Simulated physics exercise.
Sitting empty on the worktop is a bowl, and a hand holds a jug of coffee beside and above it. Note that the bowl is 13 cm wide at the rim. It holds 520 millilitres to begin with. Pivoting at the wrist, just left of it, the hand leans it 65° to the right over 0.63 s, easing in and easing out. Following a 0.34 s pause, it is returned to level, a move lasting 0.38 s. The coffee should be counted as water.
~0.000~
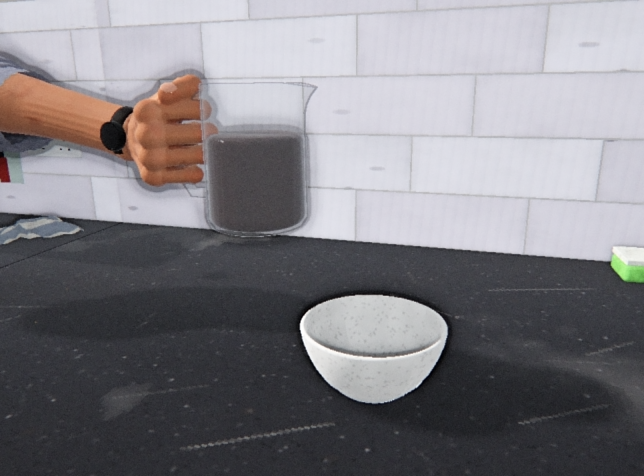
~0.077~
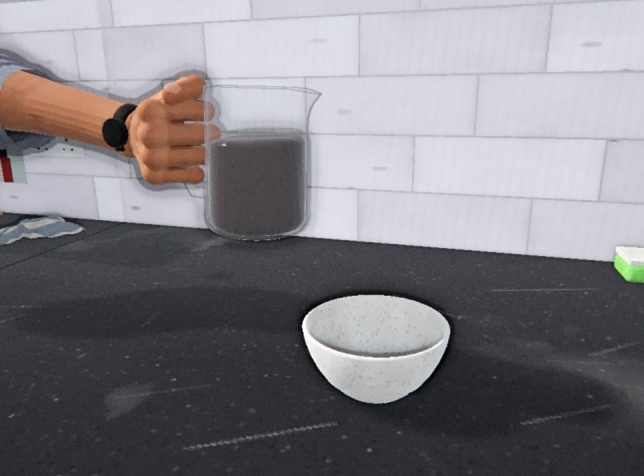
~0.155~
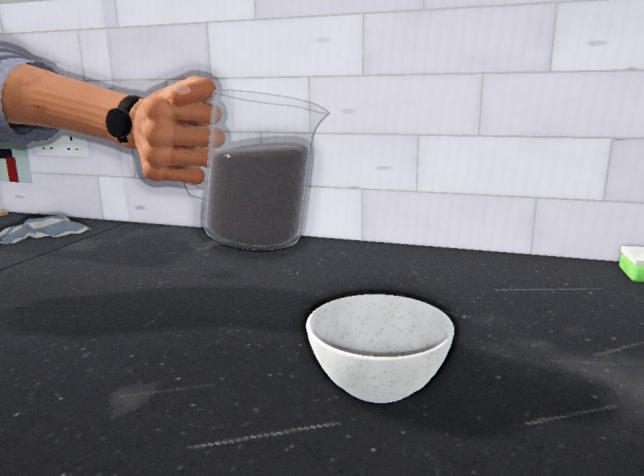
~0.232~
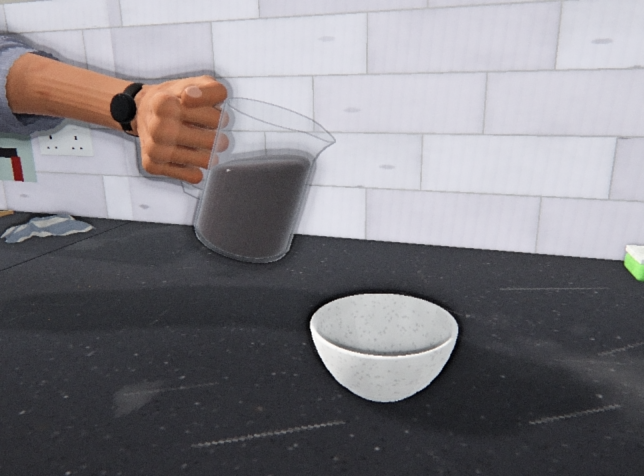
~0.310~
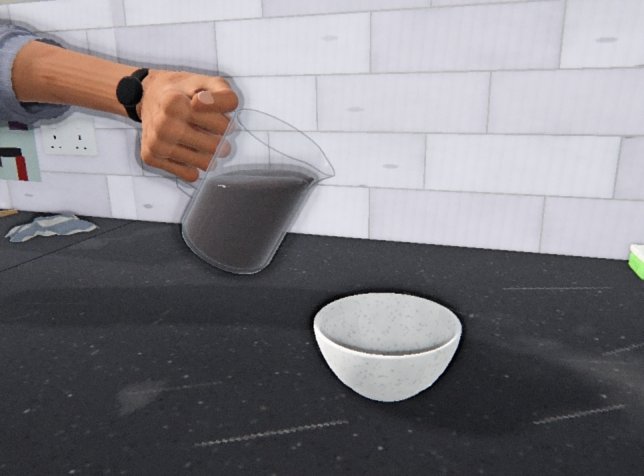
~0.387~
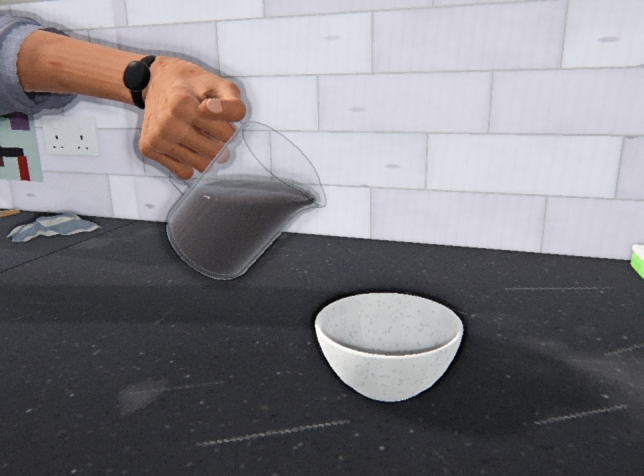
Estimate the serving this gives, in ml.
Roughly 120 ml.
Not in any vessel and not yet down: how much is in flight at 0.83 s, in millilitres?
About 50 ml.
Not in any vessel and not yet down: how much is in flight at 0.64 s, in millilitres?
About 25 ml.
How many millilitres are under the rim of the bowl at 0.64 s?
I'd put it around 10 ml.
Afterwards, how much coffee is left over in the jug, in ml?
About 370 ml.
By 0.64 s the tilt is 65° and the bowl has 10 ml, the jug 490 ml, and 0 ml is on the worktop.
By 0.83 s the tilt is 65° and the bowl has 40 ml, the jug 430 ml, and 5 ml is on the worktop.
By 1.02 s the tilt is 62° and the bowl has 95 ml, the jug 375 ml, and 10 ml is on the worktop.
By 1.24 s the tilt is 13° and the bowl has 115 ml, the jug 370 ml, and 30 ml is on the worktop.
At rest the bowl has 120 ml, the jug 370 ml, and 40 ml is on the worktop.
